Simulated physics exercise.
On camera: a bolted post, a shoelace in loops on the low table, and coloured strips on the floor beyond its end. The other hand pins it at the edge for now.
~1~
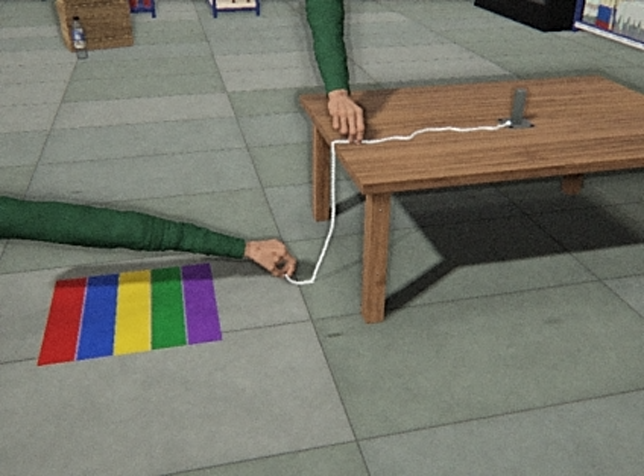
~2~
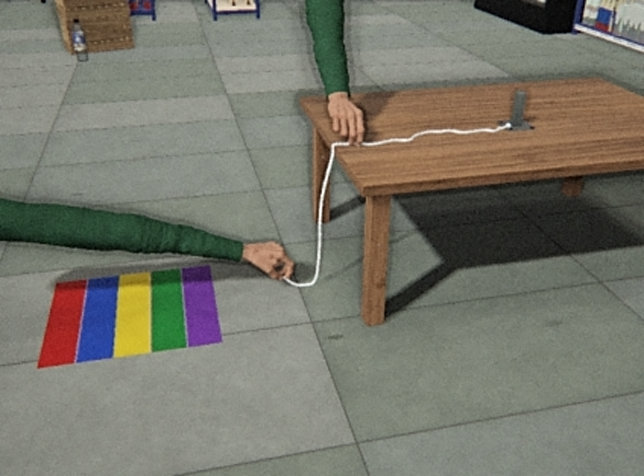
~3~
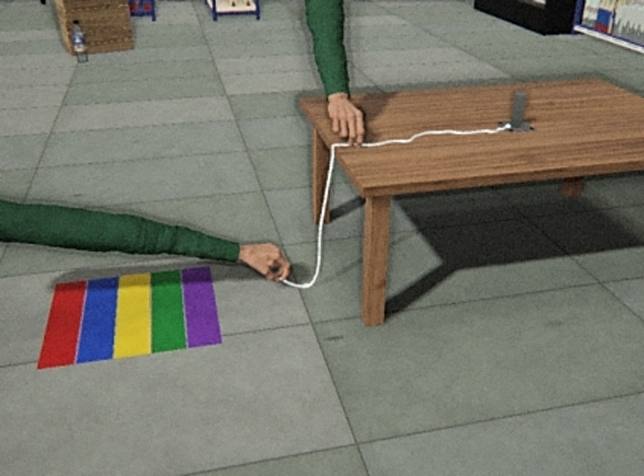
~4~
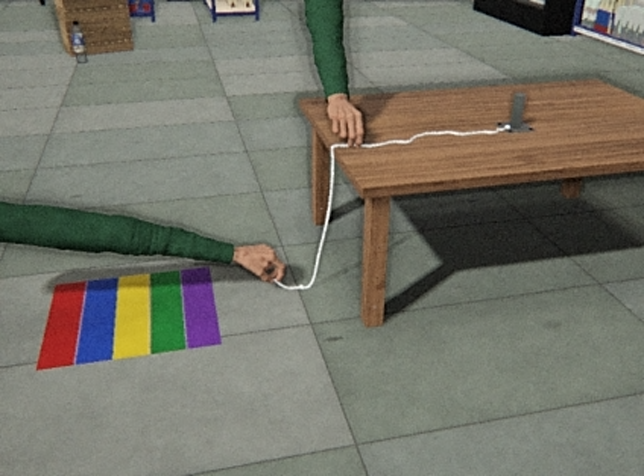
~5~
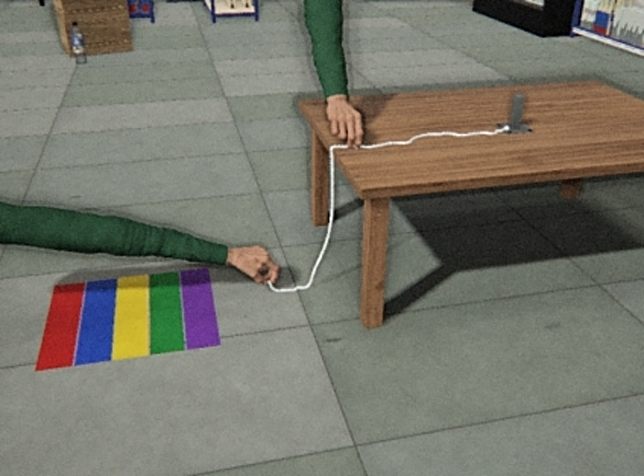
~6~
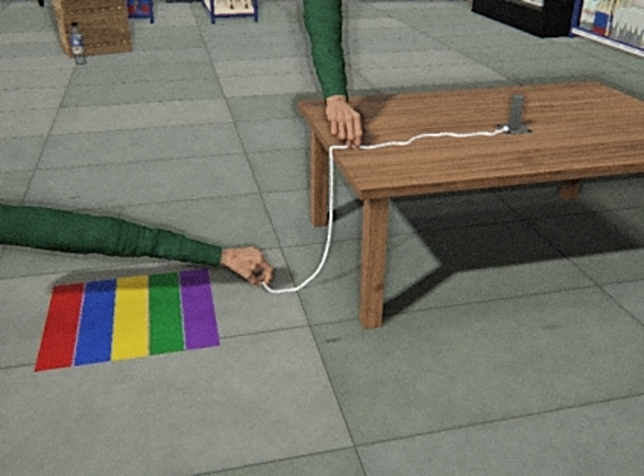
On the floor beside a low table, a hand draws a white cord slightly left.
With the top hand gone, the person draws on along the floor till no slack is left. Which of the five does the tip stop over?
It gets as far as the green strip.
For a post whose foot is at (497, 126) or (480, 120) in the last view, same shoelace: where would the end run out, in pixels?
The places are (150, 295) and (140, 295).
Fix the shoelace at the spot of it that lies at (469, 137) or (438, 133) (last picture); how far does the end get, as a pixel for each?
The places are (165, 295) and (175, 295).
Early on, end near (213, 288); short of the strips.
Midway, end near (181, 292); over purple.
At the end of the slack, end near (160, 295); over green. The green one.
